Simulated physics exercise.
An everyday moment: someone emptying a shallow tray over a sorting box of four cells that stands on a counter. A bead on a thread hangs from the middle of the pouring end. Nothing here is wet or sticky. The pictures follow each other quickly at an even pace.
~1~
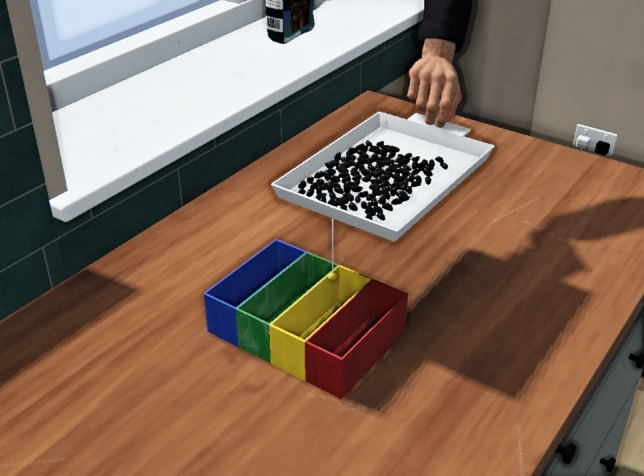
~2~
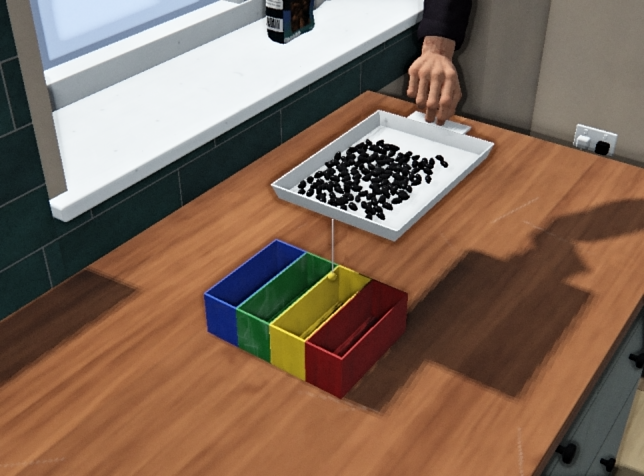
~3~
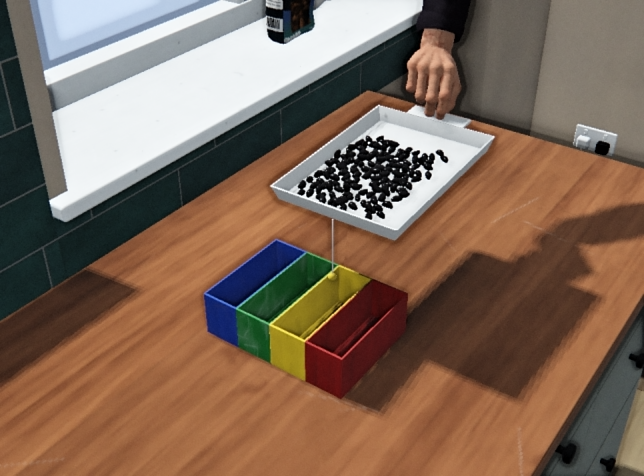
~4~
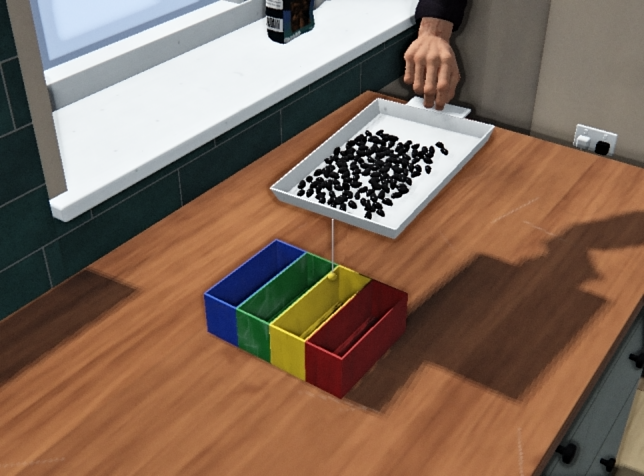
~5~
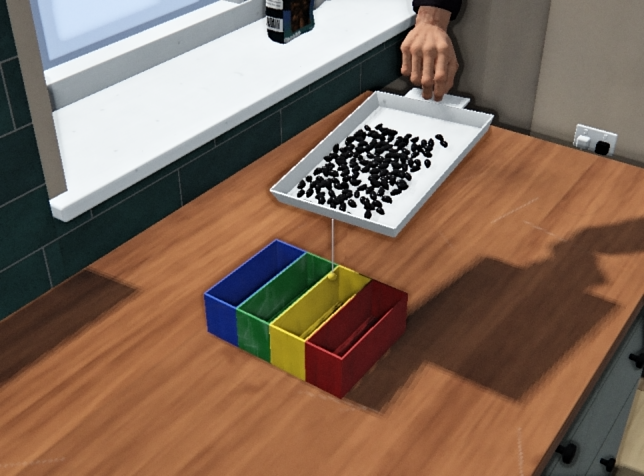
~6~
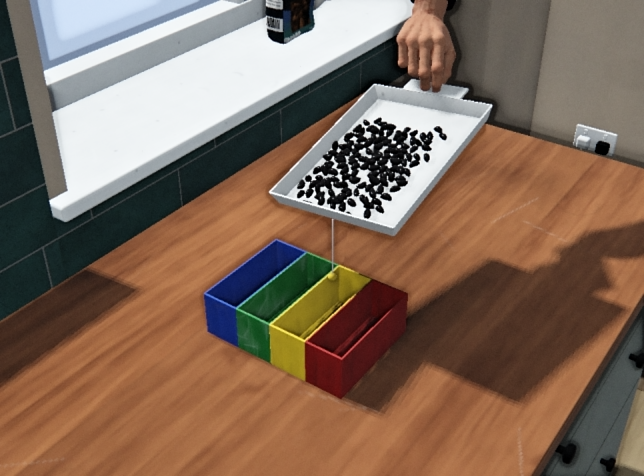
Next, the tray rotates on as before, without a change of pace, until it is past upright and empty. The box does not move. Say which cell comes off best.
The blue cell gets the most.
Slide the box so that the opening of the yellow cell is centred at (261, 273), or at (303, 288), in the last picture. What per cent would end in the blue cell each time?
About 0 and 10 per cent.
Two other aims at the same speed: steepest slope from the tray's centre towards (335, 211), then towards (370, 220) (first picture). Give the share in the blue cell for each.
Near 30 % and 0 %.
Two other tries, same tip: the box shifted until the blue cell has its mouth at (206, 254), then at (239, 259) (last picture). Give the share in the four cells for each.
The first gives 100 %, the second 100 %.
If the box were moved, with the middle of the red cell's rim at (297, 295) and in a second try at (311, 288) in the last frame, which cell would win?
At the first place the yellow cell, at the second the yellow one.
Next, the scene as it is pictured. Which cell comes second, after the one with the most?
Next in line is the green one.
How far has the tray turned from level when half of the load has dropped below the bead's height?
Around 95° of tilt.
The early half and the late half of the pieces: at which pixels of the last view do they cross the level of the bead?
At about (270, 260), then at (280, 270).
Just after the last frame, tray tipped steeply; almost all on the tray; just a few falling or outside the box.
A moment on, tray tipped right over; roughly half on the tray; about a tenth in the blue cell; about a tenth in the green cell; just a few in the yellow cell; roughly a quarter falling or outside the box.
Further on, tray tipped past a quarter turn; roughly half in the blue cell; roughly a third in the green cell; about a tenth in the yellow cell; just a few falling or outside the box.
When it is over, tray tipped past a quarter turn; roughly half in the blue cell; roughly a third in the green cell; about a tenth in the yellow cell; not one in the red cell; just a few outside the box.
